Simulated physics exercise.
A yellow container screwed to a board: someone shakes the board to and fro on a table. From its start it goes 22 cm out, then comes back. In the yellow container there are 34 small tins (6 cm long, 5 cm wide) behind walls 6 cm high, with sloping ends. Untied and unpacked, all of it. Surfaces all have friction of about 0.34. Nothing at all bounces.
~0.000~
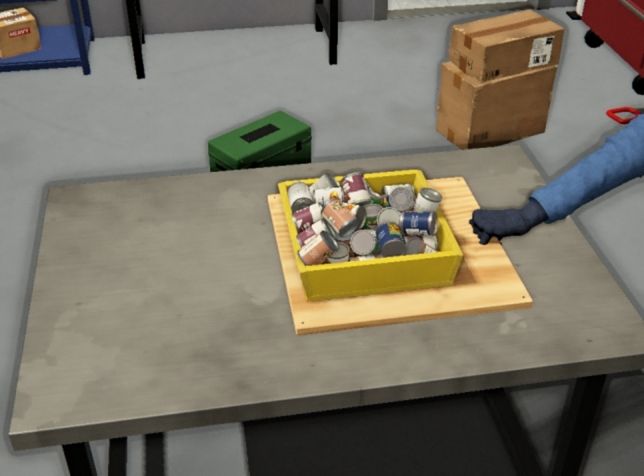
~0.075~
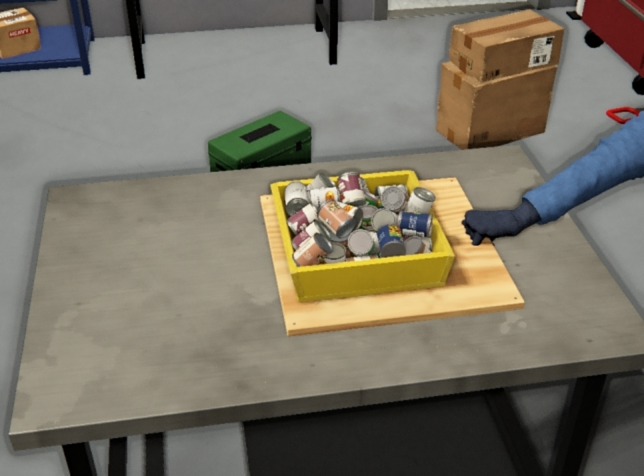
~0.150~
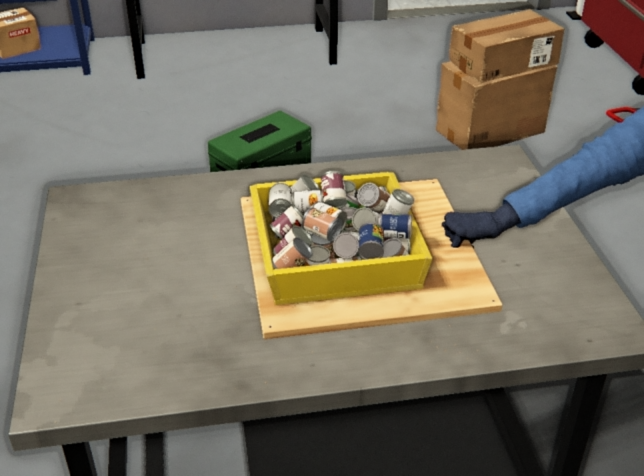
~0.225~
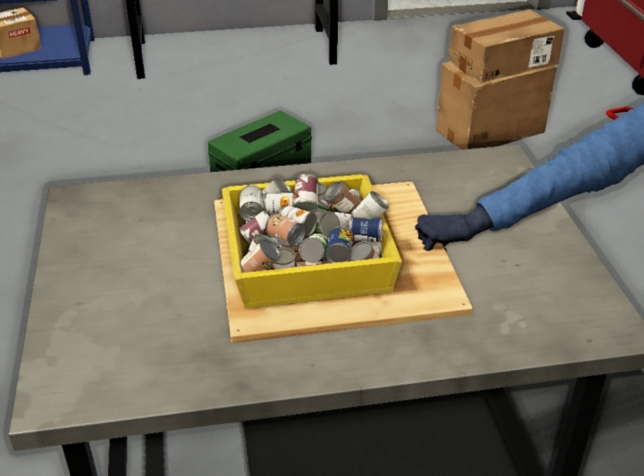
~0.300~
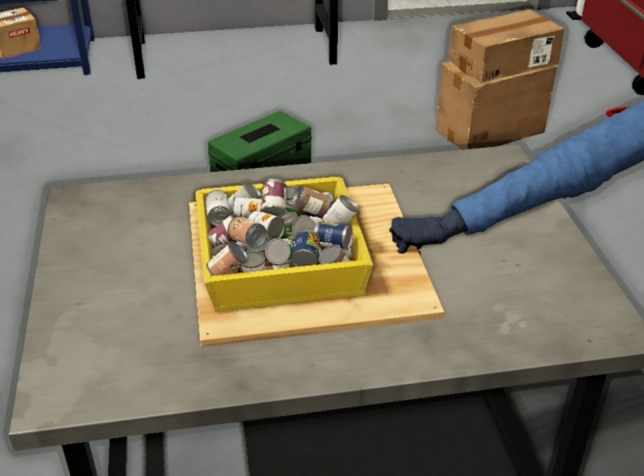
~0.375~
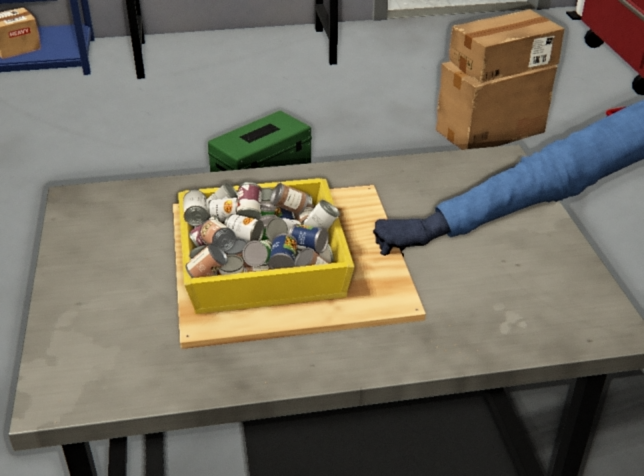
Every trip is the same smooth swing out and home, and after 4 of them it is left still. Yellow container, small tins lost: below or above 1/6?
Below.
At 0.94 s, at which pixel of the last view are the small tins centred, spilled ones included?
In the last picture they centre on about (365, 230).
After 0.94 s, the yellow container is down by 1 of 34.
After 1.64 s, the yellow container is down by 1 of 34.
After 2.63 s, the yellow container is down by 1 of 34.
Final count (at 3.90 s), the yellow container is down by 1 of 34. Asked share, 1 of 34, 3 per cent.
